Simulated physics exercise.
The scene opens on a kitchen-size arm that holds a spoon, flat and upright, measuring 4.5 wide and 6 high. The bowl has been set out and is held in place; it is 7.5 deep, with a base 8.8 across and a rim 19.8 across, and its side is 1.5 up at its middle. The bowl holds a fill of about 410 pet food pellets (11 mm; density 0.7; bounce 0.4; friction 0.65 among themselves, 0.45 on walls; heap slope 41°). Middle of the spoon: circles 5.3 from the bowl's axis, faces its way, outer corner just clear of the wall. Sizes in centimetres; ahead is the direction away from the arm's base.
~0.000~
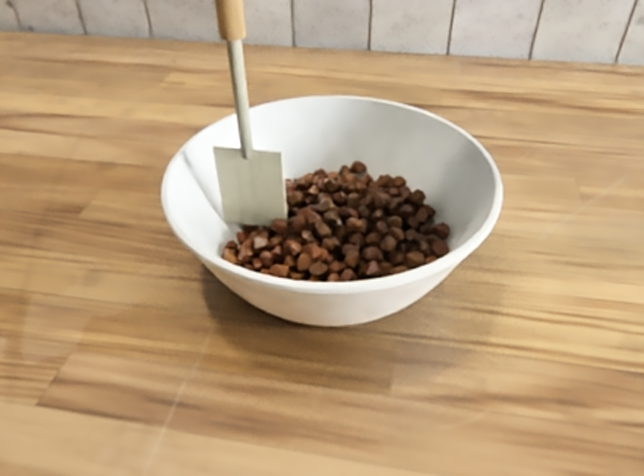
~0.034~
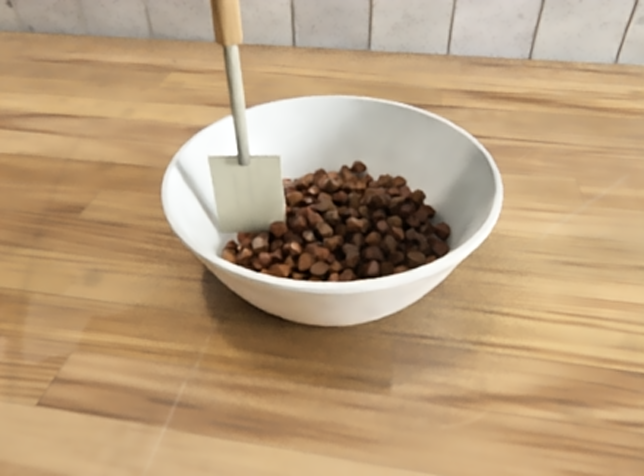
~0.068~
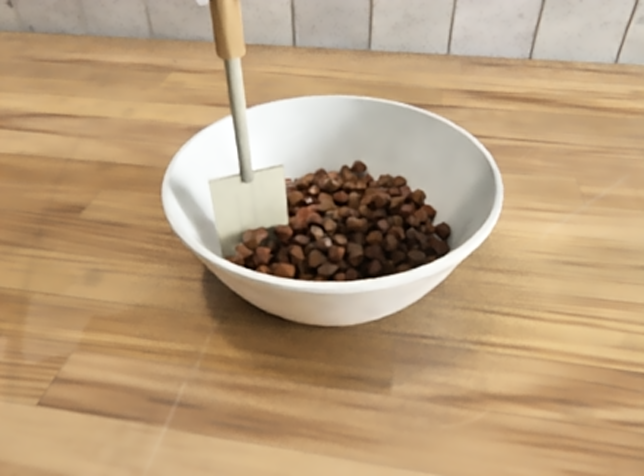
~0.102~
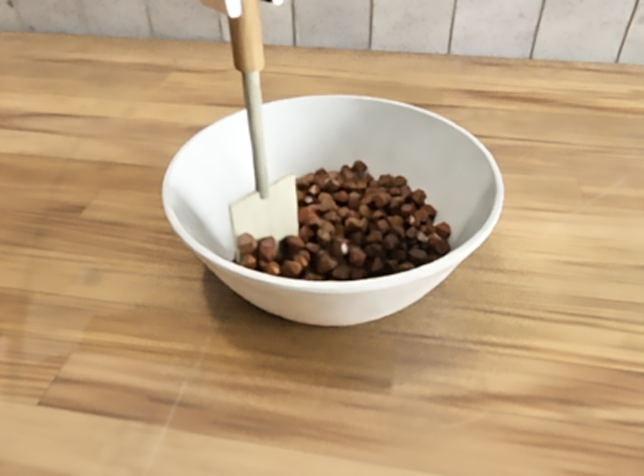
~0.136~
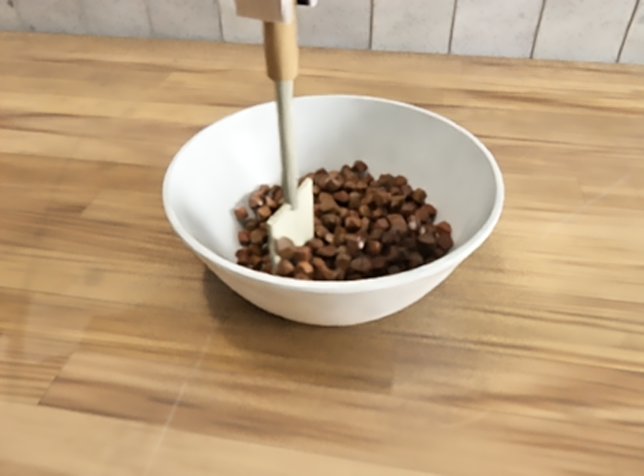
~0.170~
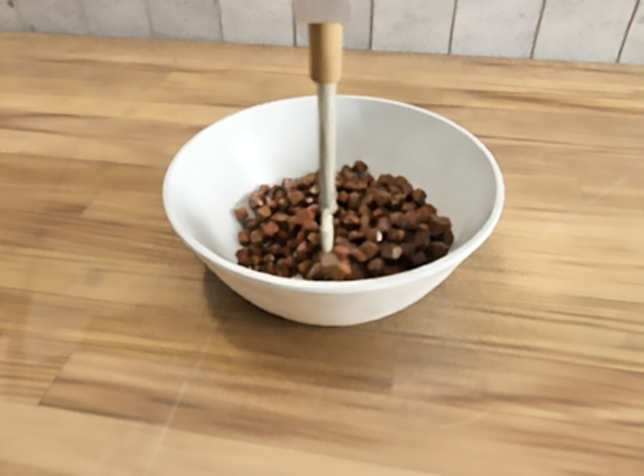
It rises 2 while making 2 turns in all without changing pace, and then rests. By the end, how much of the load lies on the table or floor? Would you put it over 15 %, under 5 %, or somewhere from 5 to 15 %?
I would put it from 5 to 15 %.
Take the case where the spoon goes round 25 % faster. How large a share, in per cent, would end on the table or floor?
I'd expect about 15 %.
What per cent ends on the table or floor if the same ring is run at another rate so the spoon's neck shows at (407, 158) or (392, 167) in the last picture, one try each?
About 20 per cent, then about 15 per cent.
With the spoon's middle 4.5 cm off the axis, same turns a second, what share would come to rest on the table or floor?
Close to 5 in a hundred then.
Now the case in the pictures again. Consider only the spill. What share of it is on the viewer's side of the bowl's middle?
It comes out near 20 percent.
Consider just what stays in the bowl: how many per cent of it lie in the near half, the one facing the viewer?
I'd put it at roughly 45 per cent.
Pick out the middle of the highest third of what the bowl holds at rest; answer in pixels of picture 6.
In the final view it lies around (334, 216).
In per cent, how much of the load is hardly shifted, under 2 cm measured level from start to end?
Result: Close to 25 per cent of the load.
After 0.55 s, 341° round, highest piece 9 above the table; 380 in the bowl, 21 on the table or floor, 11 in flight or on the tool.
After 0.92 s, 225° round, highest piece 8 above the table; 372 in the bowl, 37 on the table or floor, 3 in flight or on the tool.
After 1.31 s, 0° round, highest piece 8 above the table; 372 in the bowl, 40 on the table or floor.
After 2.01 s, 0° round, highest piece 8 above the table; 372 in the bowl, 40 on the table or floor.
In the end, 372 in the bowl, 40 on the table or floor. That is 10 % on the table or floor.
